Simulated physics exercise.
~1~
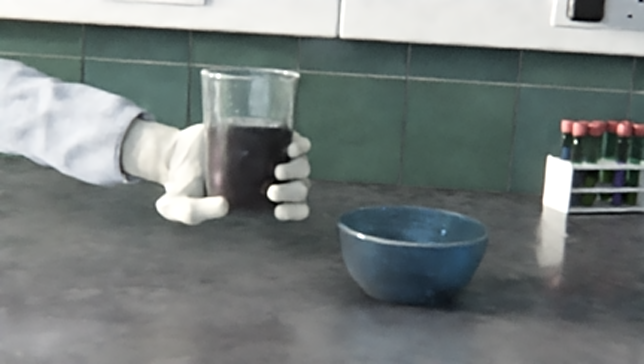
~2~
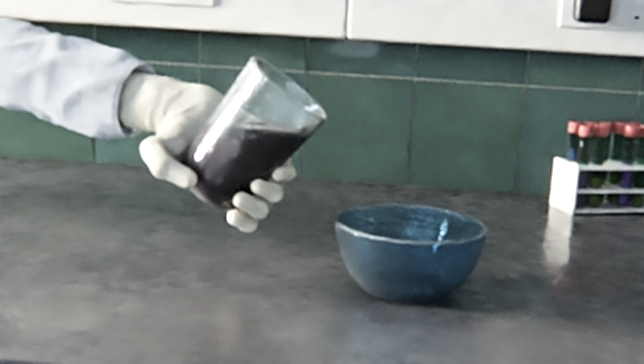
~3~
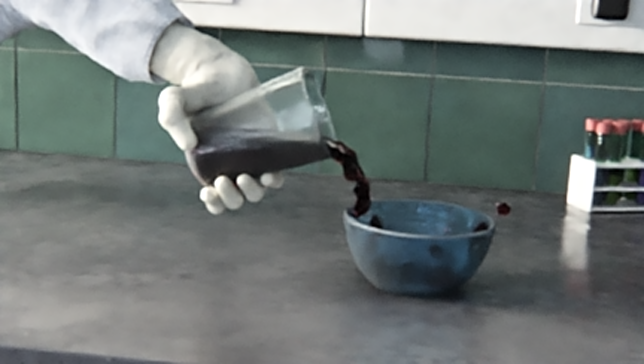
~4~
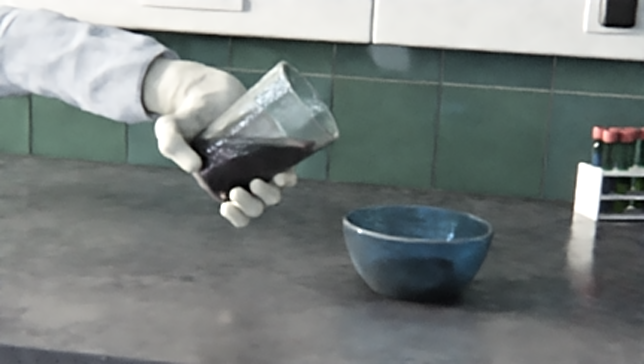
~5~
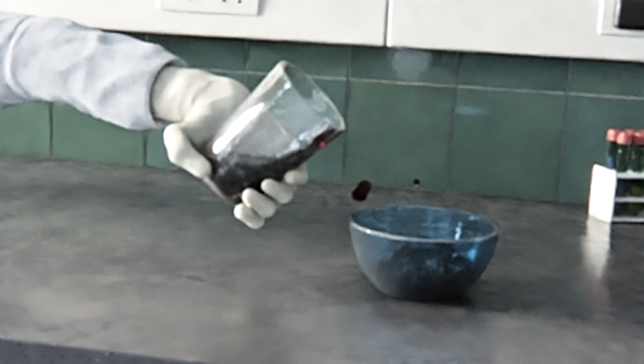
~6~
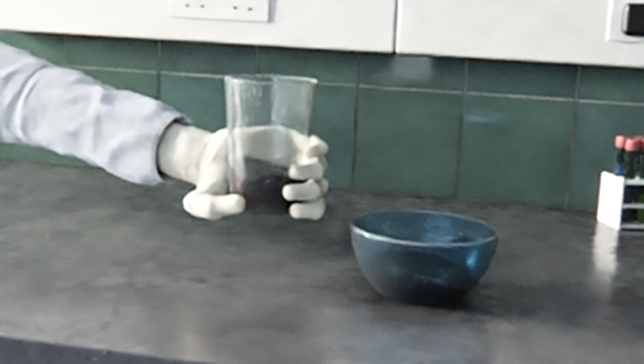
A gloved hand tilting a clear tumbler twice to pour dark wine into a blue bowl, then holding it upright, partly full.
